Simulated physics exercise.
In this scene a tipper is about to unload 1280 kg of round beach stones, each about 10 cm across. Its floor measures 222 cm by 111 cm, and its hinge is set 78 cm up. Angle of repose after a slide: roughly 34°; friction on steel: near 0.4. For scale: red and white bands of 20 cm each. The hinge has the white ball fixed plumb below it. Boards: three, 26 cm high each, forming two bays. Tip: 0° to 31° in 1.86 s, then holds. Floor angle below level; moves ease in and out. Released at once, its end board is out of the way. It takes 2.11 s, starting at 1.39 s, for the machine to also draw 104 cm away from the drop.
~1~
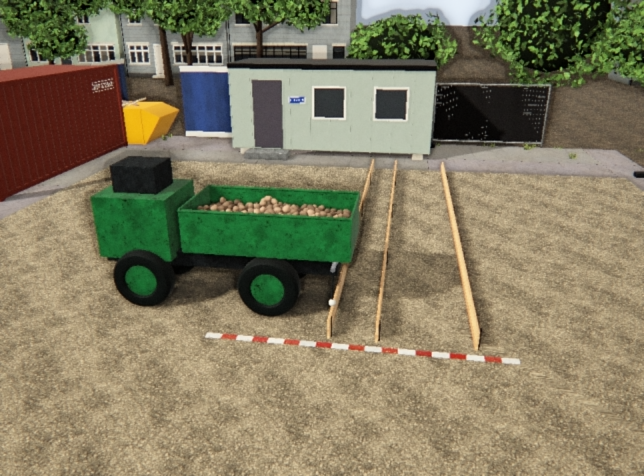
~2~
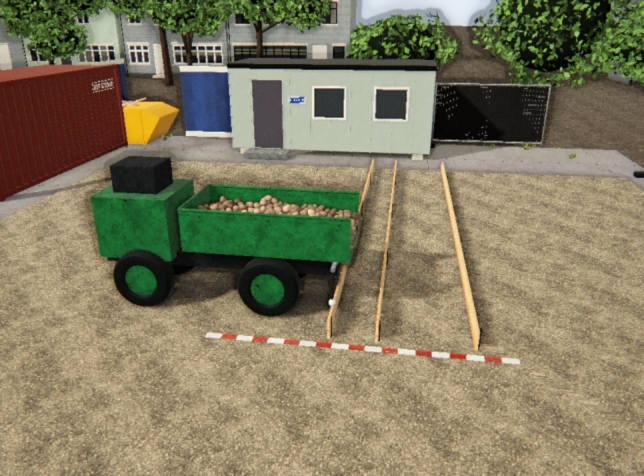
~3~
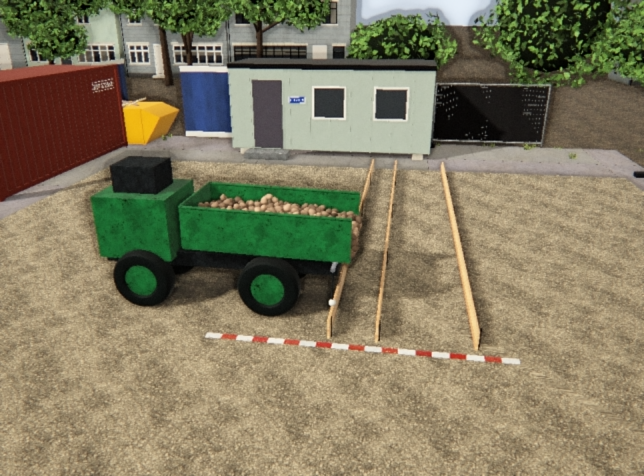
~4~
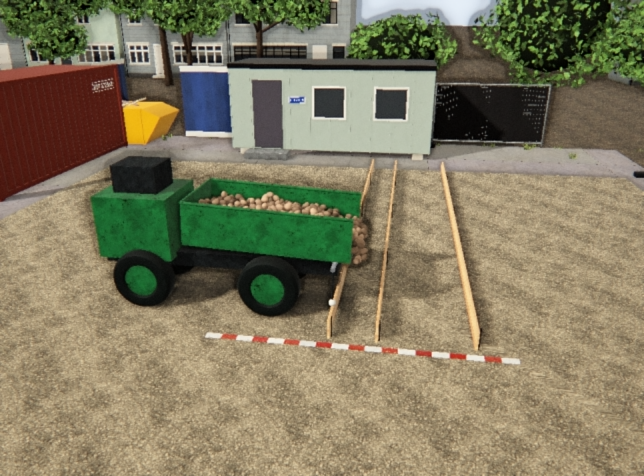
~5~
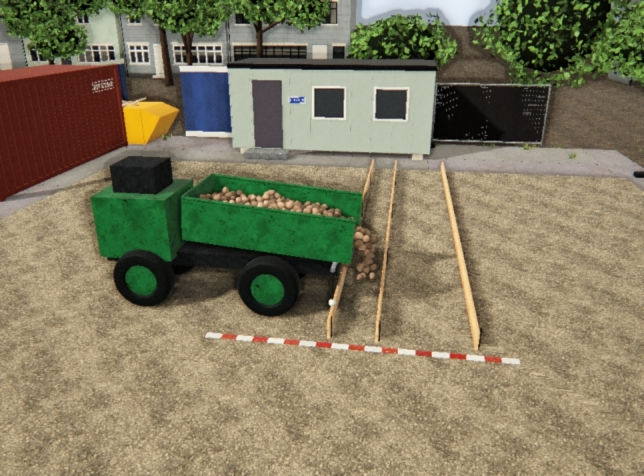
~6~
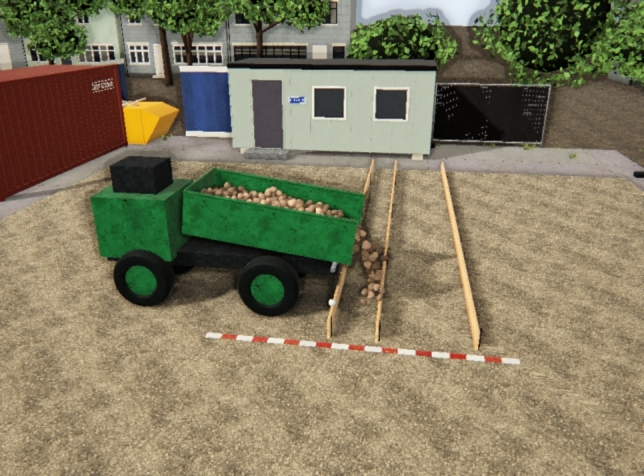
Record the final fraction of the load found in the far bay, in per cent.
Final fraction: About 45 %.
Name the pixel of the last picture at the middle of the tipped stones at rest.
Somewhere around (376, 295) in the last picture.
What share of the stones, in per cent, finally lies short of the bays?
I'd put it near 10 per cent.
A little later the floor is at 26°; 80 % in the body, 15 % in the near bay, 4 % in the far bay; the foremost stones are at (422, 304).
Then the floor is at 31°; 46 % in the body, 32 % in the near bay, 22 % in the far bay; the foremost stones are at (452, 307).
Later still the floor is at 31°; 0 % in the body, 12 % short of the bays, 44 % in the near bay, 44 % in the far bay; the foremost stones are at (463, 297).
In the end the floor is at 31°; 0 % in the body, 12 % short of the bays, 44 % in the near bay, 44 % in the far bay; the foremost stones are at (463, 297).
